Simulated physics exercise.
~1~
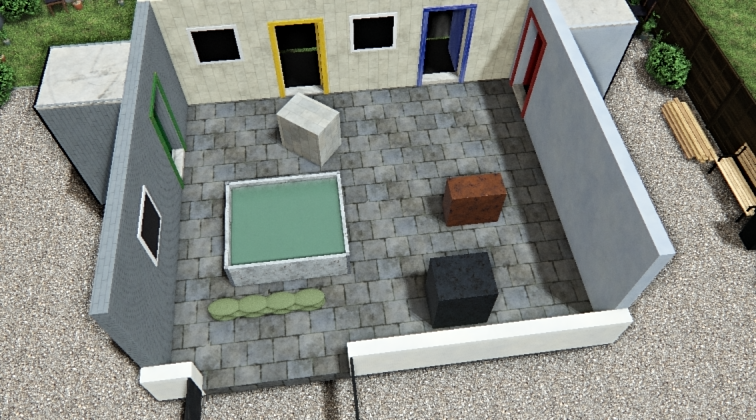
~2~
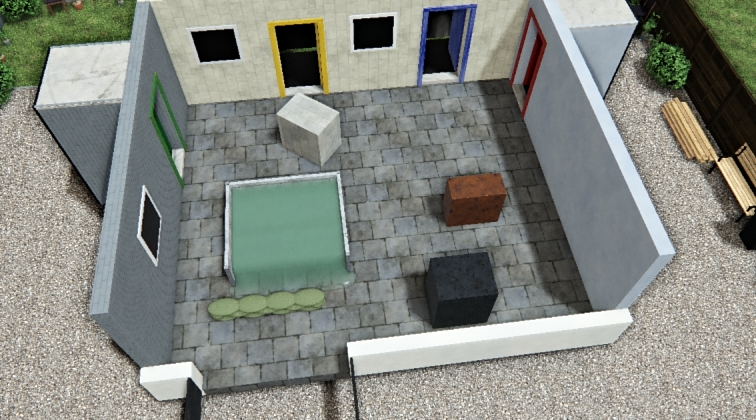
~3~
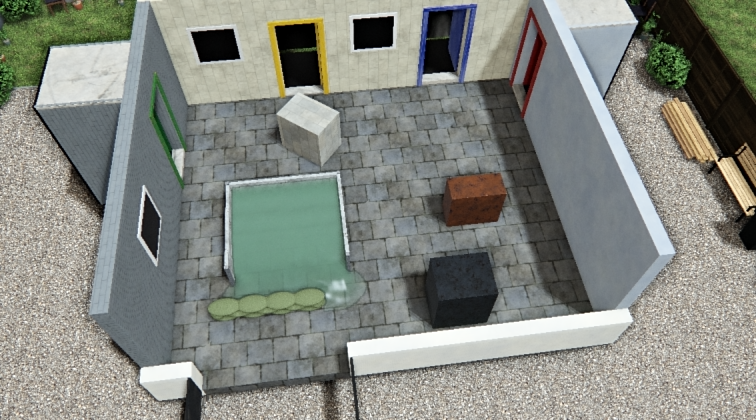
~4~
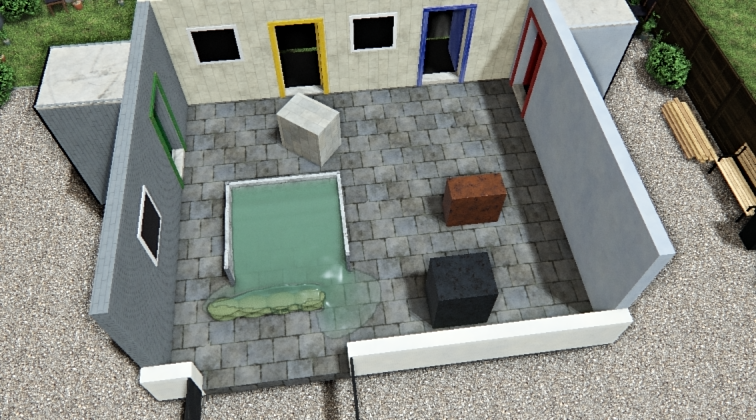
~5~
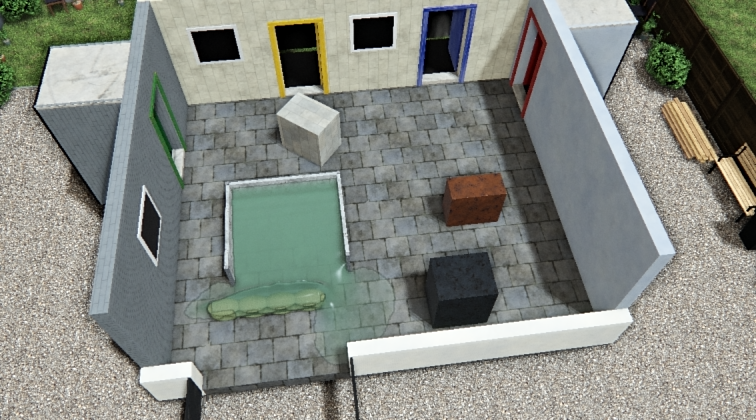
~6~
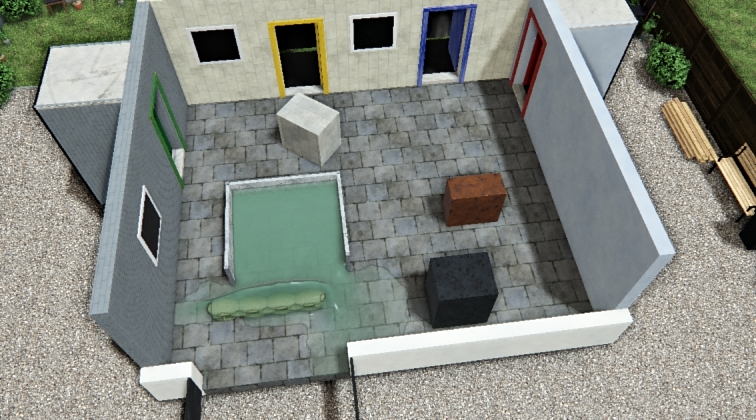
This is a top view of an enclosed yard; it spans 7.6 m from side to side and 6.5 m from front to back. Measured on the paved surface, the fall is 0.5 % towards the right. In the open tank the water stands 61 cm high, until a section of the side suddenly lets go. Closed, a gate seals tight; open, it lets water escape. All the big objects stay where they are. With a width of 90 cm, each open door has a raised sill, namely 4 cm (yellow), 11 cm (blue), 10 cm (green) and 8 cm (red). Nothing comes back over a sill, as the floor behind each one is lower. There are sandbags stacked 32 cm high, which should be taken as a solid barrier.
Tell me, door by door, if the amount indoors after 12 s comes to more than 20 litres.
At the end, the yellow door falls short of the limit; the blue door falls short of the limit; the green door falls short of the limit; the red door falls short of the limit.
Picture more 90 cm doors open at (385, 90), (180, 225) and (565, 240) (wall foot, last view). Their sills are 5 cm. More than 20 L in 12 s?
Taking them in order, the first gets too little, the second too little and the third too little.
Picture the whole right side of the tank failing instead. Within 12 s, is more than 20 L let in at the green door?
Then: Green short of it.
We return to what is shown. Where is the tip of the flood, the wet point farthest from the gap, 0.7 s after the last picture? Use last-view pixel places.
Near (471, 342).
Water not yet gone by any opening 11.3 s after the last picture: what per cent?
It comes to near 78 per cent.
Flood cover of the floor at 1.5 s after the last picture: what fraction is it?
Covered: Roughly 30 %.
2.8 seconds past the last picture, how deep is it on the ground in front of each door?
Depths in centimetres - yellow: 0, blue: 0, green: 2, red: 0.
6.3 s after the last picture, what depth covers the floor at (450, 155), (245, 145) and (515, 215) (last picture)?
About 2, 2 and 4 cm respectively.
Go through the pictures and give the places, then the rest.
The first picture shows still water, 61 cm deep, in the open tank at (286, 220).
In the second picture, the front is at (354, 274), 1.2 m from the gap at (291, 273); 0.4 m2 of floor is under water; 61 cm left at the back of the open tank.
In the third picture, water pours out at (291, 273) and has run 1.3 m, to (362, 287); typically 18 cm deep outside, 61 cm at the open tank's back.
In the fourth picture, the front is at (205, 308), 1.6 m from the gap at (291, 274); 2.0 m2 of floor is under water; 59 cm left at the back of the open tank.
In the fifth picture, water pours out at (291, 274) and has run 1.9 m, to (381, 328); typically 6 cm deep outside, 52 cm at the open tank's back.
In the sixth picture, water pours out at (291, 273) and has run 2.3 m, to a hidden place; typically 6 cm deep outside, 52 cm at the open tank's back.
Then, 0.7 s after the last picture water covers 20 % of the floor and is deepest (44 cm) near (255, 302); yellow door not reached, blue door not reached, green door not reached, red door not reached.
Then, 1.5 s after the last picture water covers 30 % of the floor and is deepest (33 cm) near (421, 349); yellow door not reached, blue door not reached, green door 2 cm at the sill, 0 L in, red door not reached.
Then, 2.8 s after the last picture water covers 45 % of the floor and is deepest (20 cm) near (588, 328); yellow door not reached, blue door not reached, green door 2 cm at the sill, 0 L in, red door not reached.
Then, 6.3 s after the last picture water covers 80 % of the floor and is deepest (13 cm) near (598, 327); yellow door 3 cm at the sill, 0 L in, blue door not reached, green door 2 cm at the sill, 0 L in, red door 2 cm at the sill, 0 L in.
Then, 11.3 s after the last picture water covers 95 % of the floor and is deepest (8 cm) near (588, 328); yellow door 3 cm at the sill, 0 L in, blue door 7 cm at the sill, 0 L in, green door 2 cm at the sill, 0 L in, red door 7 cm at the sill, 0 L in.
